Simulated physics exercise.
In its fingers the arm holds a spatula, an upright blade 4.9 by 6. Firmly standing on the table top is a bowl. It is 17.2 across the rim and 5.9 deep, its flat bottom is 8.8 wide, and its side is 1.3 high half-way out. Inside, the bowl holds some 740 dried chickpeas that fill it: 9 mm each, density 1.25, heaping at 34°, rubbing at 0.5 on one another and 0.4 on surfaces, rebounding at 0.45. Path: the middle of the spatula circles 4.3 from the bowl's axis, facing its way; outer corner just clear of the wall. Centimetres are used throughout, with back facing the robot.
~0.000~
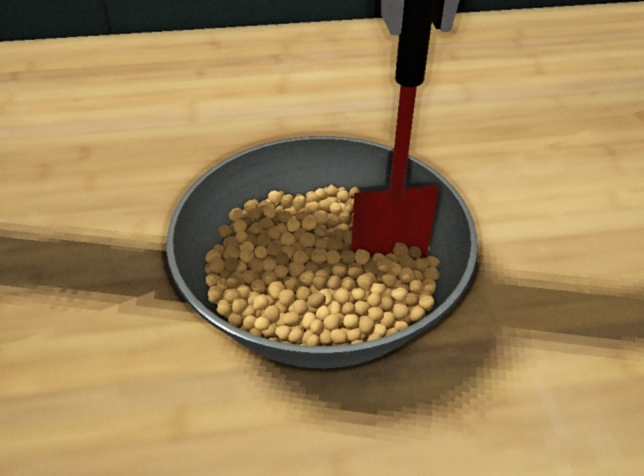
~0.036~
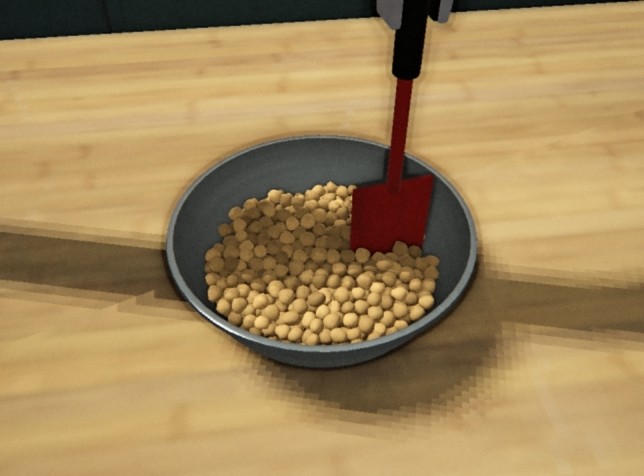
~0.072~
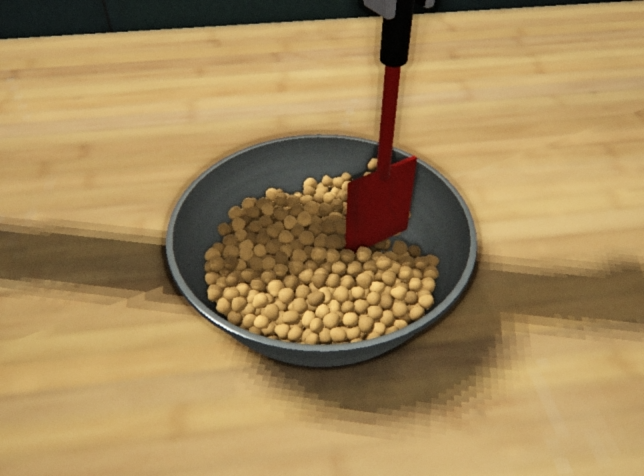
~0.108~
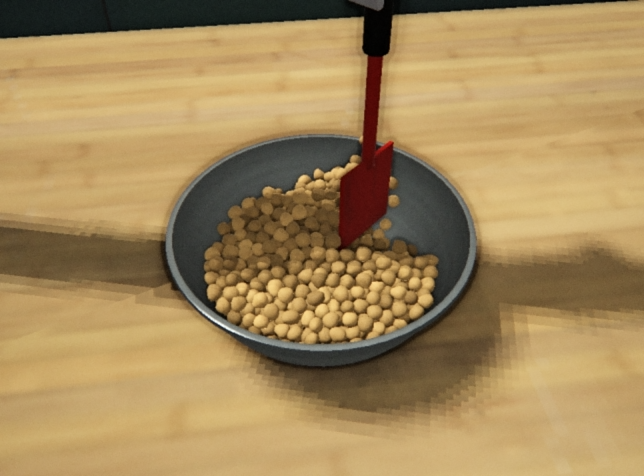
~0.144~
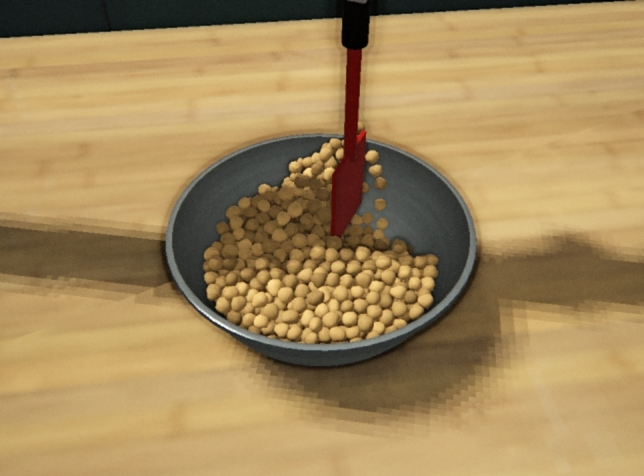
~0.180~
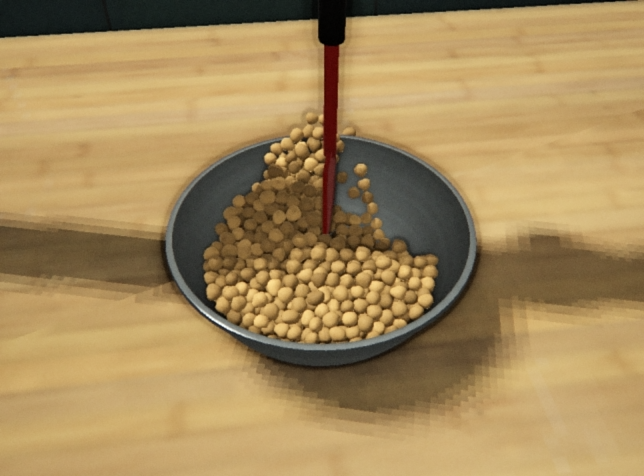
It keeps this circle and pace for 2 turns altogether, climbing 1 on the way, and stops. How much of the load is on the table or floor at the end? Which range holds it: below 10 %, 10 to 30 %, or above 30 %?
The range 10 to 30 %.
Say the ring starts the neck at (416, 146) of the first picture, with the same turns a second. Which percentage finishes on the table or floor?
About 5 %.
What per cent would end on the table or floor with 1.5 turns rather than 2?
It would be near 20 per cent.
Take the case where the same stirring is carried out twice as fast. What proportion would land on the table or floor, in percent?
Near 45 in a hundred, it would be.
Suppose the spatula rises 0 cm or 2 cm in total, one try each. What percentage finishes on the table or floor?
About 30 and 15 per cent.
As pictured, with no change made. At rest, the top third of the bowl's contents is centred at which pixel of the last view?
Centre of top third: Approx. (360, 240).
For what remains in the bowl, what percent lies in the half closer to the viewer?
I'd say around 45 per cent.
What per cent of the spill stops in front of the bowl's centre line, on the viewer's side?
Near 60 in a hundred.
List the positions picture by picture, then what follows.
Spatula neck at (399, 170), 0° round; upper third of the load around (319, 264), from x 210 to 435, top at y 190; 740 in the bowl, in the first picture.
Spatula neck at (396, 162), 8° round; upper third of the load around (320, 258), from x 210 to 435, top at y 190, in the second picture.
Spatula neck at (385, 149), 24° round; upper third of the load around (324, 250), from x 210 to 430, top at y 165, in the third picture.
Spatula neck at (370, 139), 41° round; upper third of the load around (321, 241), from x 210 to 430, top at y 140, in the fourth picture.
Spatula neck at (351, 131), 58° round; upper third of the load around (315, 235), from x 210 to 430, top at y 130; 739 in the bowl, 1 in flight or on the tool, in the fifth picture.
Spatula neck at (330, 127), 75° round; upper third of the load around (303, 228), from x 210 to 430, top at y 120; 738 in the bowl, 2 in flight or on the tool, in the sixth picture.
After 0.72 s, 329° round, highest piece 8 above the table; 632 in the bowl, 97 on the table or floor, 11 in flight or on the tool.
After 1.27 s, 223° round, highest piece 7 above the table; 581 in the bowl, 154 on the table or floor, 5 in flight or on the tool.
After 1.74 s, 0° round, highest piece 6 above the table; 570 in the bowl, 170 on the table or floor.
After 2.44 s, 0° round, highest piece 6 above the table; 570 in the bowl, 170 on the table or floor.
At rest, 570 in the bowl, 170 on the table or floor. That is 23 % on the table or floor.
